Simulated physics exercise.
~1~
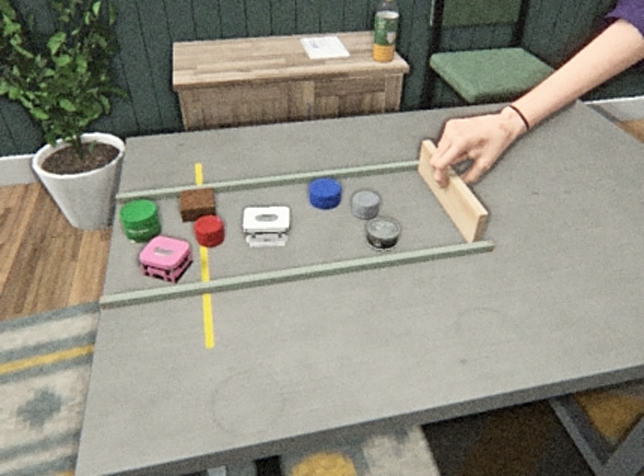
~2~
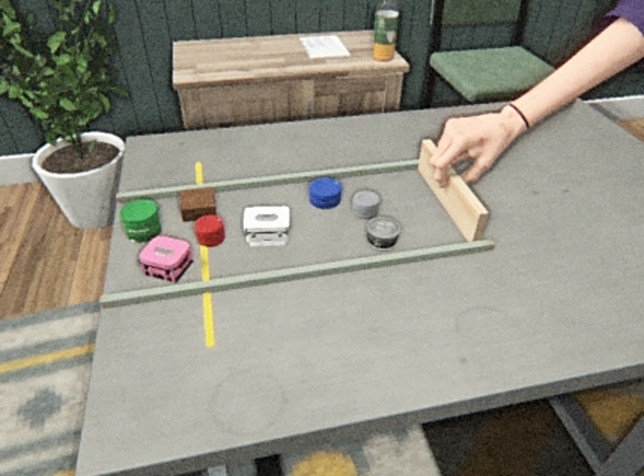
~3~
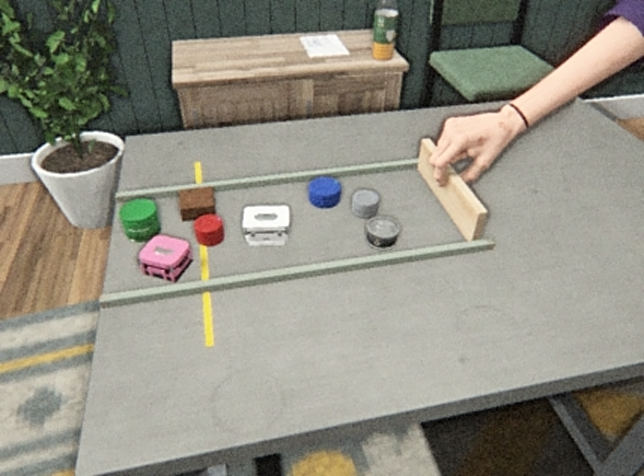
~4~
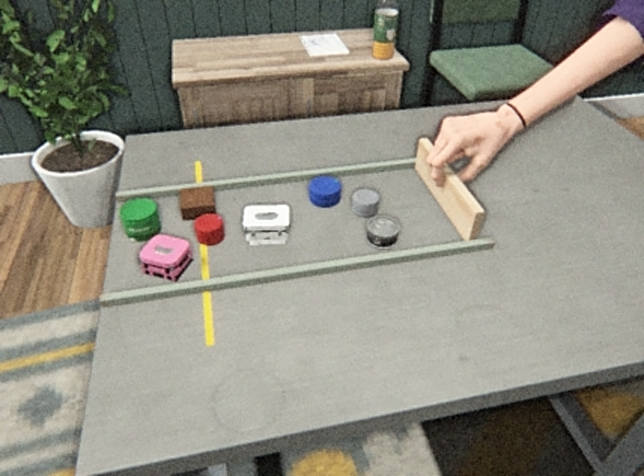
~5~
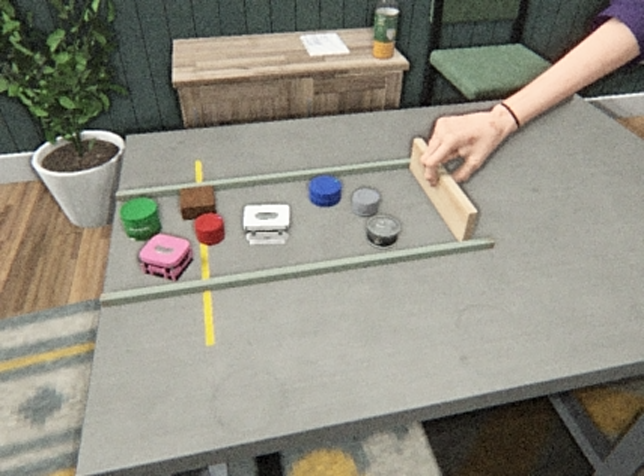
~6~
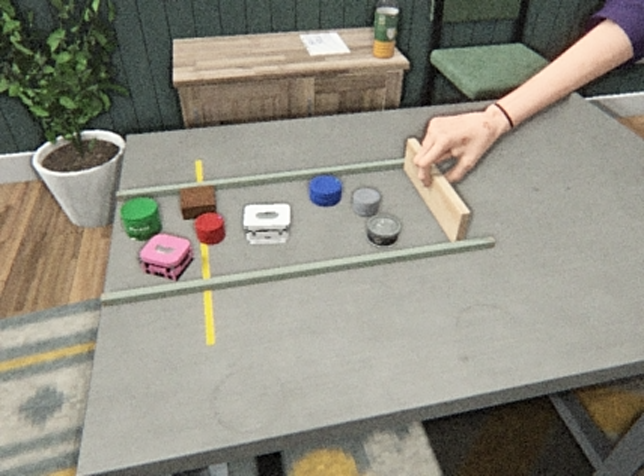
A hand sliding a wooden board slightly left between two rails on a grey table, the small scattered containers staying still.
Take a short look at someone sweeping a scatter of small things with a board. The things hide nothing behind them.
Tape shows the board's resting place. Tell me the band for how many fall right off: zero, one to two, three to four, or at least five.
Most likely the drop count will come to nothing.
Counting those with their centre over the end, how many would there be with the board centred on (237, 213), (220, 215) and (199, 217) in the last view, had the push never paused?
0; 0; 0.
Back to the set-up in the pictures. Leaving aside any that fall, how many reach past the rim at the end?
It comes to 1.
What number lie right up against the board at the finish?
It ends up touching 3.
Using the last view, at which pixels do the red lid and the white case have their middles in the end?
The first sits around (146, 233), while the other sits around (165, 244).
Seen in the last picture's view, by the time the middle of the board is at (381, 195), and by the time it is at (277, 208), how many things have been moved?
2, then 5.
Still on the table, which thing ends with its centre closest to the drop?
The green tub.
A little later, none off yet; green tub at rest near (142, 220); pink case at rest near (167, 257); brown block at rest near (199, 202).
Next, none off yet; green tub at rest near (142, 220); pink case at rest near (167, 257); brown block moving near (193, 202).
When it is over, the number that fall off is zero.
